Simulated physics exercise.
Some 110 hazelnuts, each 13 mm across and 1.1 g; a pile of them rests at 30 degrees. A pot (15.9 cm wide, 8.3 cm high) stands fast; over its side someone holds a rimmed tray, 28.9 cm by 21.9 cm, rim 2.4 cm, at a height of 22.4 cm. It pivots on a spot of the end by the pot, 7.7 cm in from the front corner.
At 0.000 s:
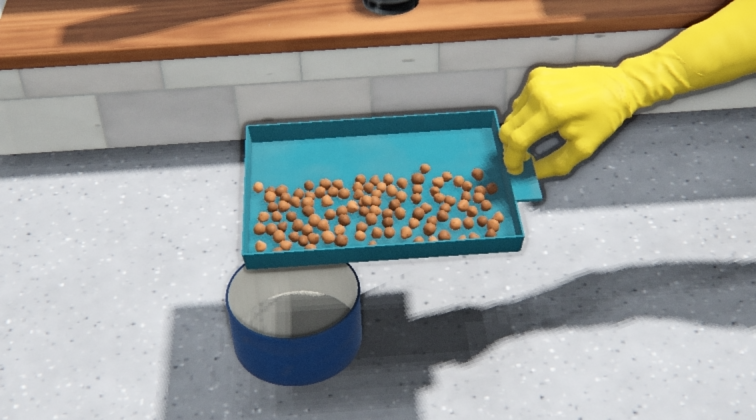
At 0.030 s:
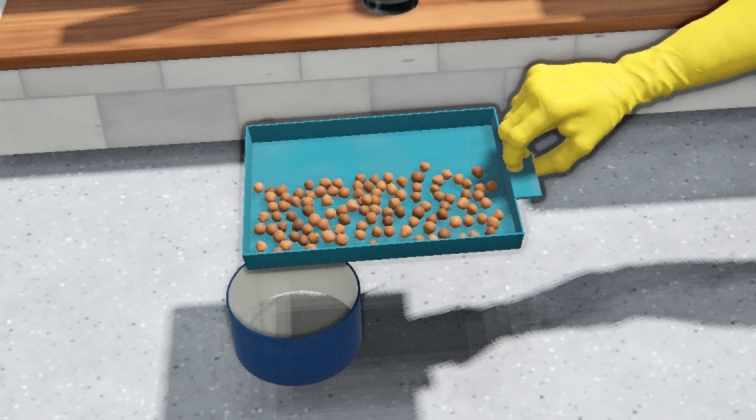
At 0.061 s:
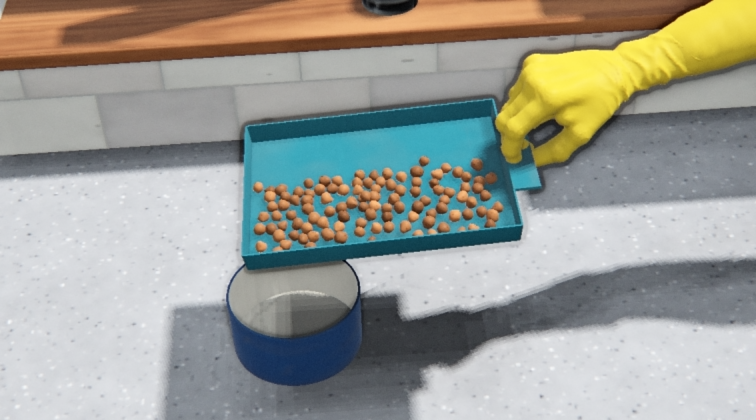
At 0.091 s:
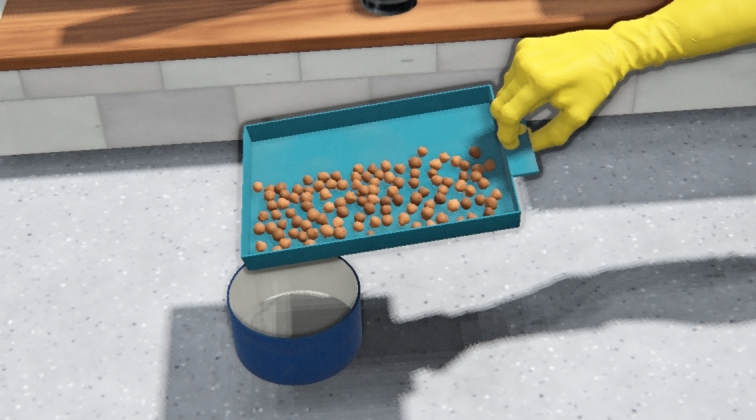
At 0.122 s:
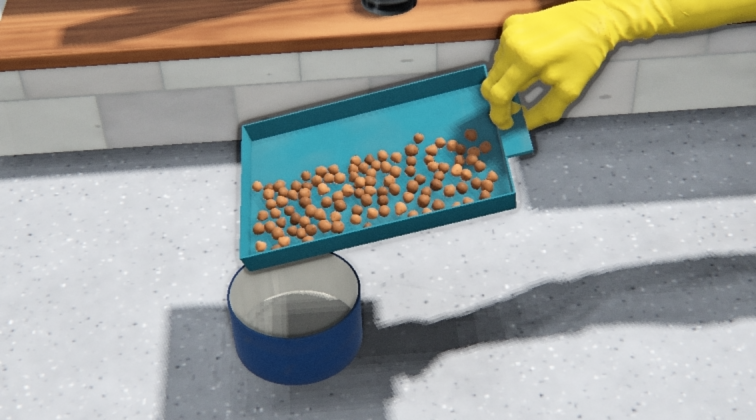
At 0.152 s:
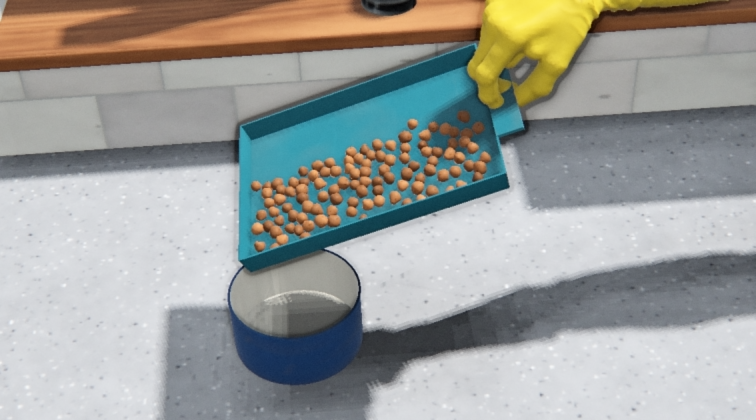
At first, a yellow-gloved hand holds a teal rimmed tray of scattered hazelnuts nearly level above a blue pot on a speckled surface. Then the hand raises the tray's right end, slowly and then faster, until it slants down toward the left, the nuts still spread inside.
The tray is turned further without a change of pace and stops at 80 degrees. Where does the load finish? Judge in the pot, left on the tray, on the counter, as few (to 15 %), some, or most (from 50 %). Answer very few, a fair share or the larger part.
Pot: Very few, tray: A fair share, counter: The larger part.
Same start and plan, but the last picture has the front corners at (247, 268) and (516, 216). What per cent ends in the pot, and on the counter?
Pot 0, counter 75.
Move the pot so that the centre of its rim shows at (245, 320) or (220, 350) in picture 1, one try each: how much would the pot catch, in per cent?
Some 10 and 30 per cent.
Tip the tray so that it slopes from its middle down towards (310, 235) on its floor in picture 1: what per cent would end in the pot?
About 0 per cent.
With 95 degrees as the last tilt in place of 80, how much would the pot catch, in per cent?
Then about 0 per cent.
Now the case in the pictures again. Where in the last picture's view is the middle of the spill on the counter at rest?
At about (103, 392).
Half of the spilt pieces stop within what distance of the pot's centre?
Roughly 26 cm.
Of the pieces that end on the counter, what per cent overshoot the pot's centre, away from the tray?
Some 100 per cent.
After 0.31 s, tilt 52 degrees; the tray holds 100 %, the pot 0 %.
After 0.42 s, tilt 74 degrees; the tray holds 100 %, the pot 0 %.
After 0.66 s, tilt 80 degrees; the tray holds 40 %, the pot 0 %.
By 1.9 s all is still; pot 0 %, tray 30 %, counter 70 %.
